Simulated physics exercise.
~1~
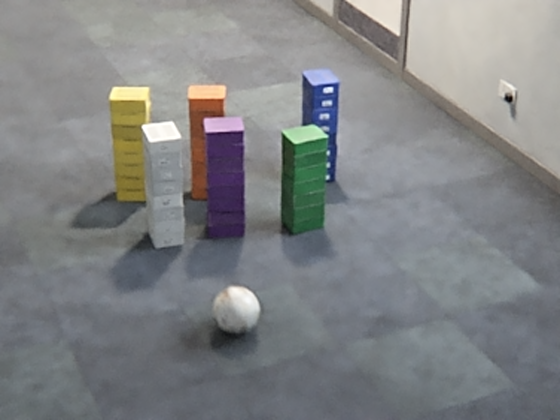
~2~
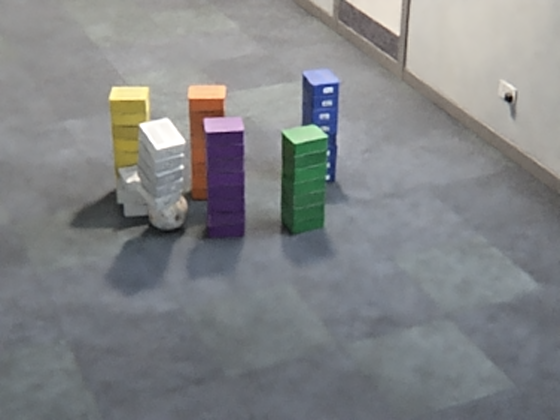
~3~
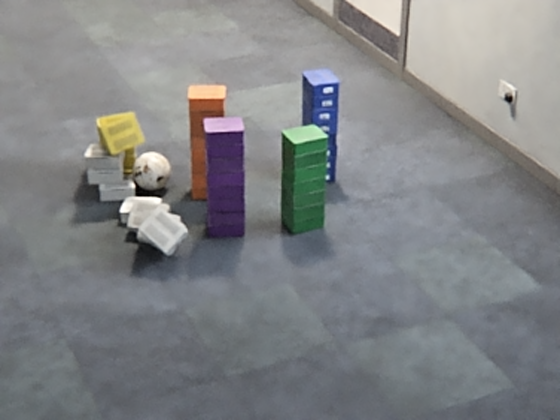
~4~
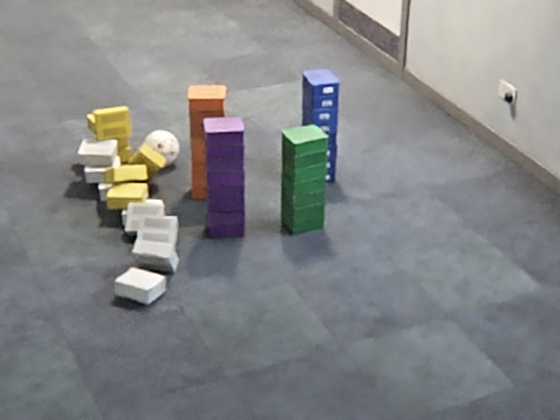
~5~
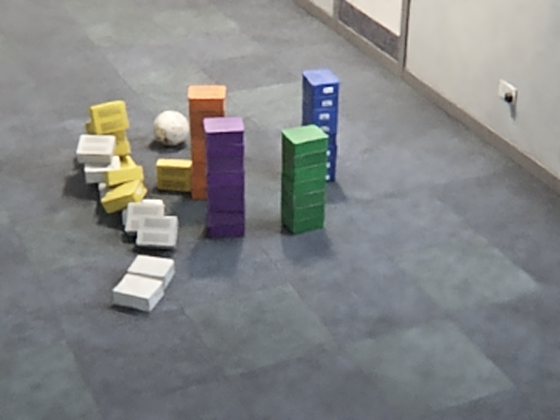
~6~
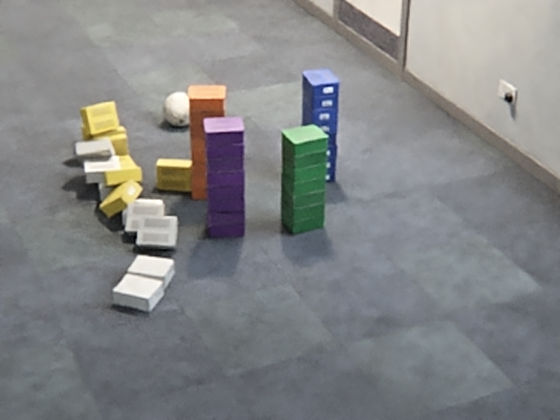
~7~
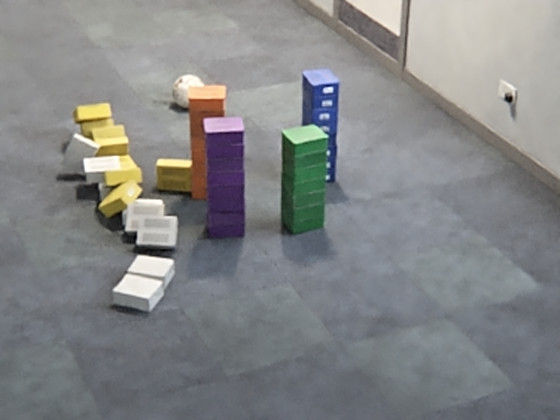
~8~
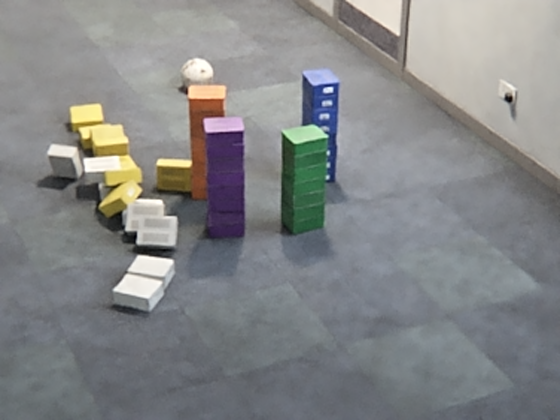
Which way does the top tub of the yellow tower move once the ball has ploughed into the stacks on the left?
It moves down, dropping from the top of its tower into the scattered tubs as the yellow stack breaks apart.
